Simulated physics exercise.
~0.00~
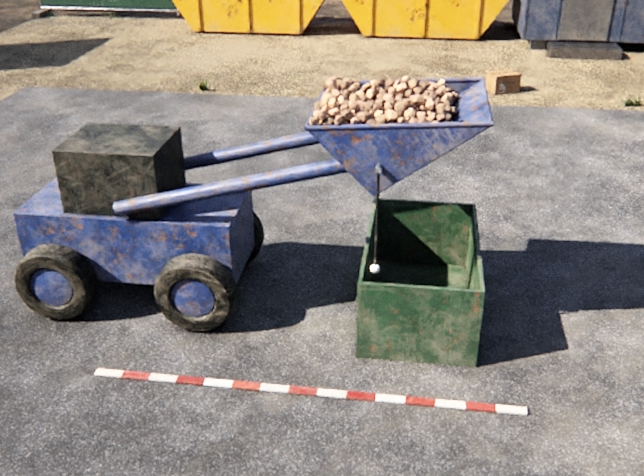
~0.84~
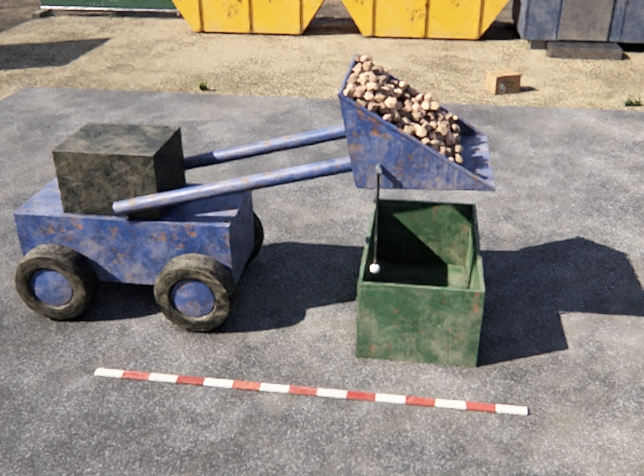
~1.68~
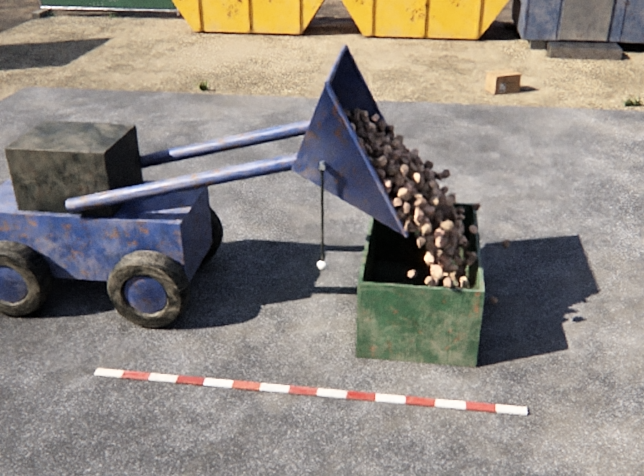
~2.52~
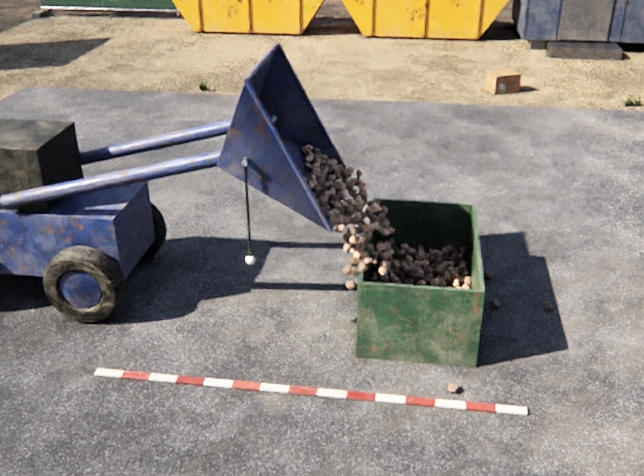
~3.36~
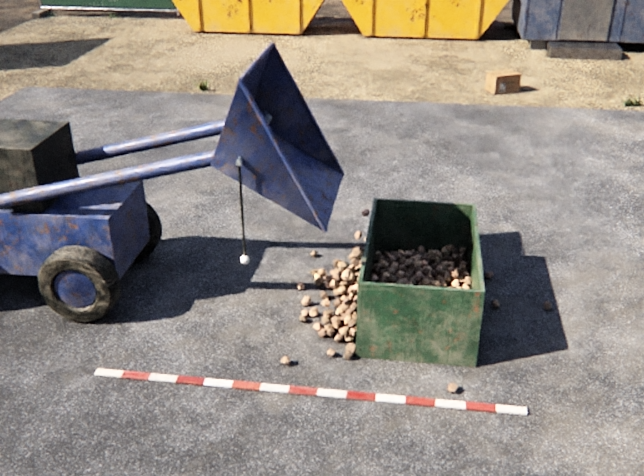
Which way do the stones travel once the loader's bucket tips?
The stones move down, sliding out of the bucket and dropping towards the green bin and the ground beside it.
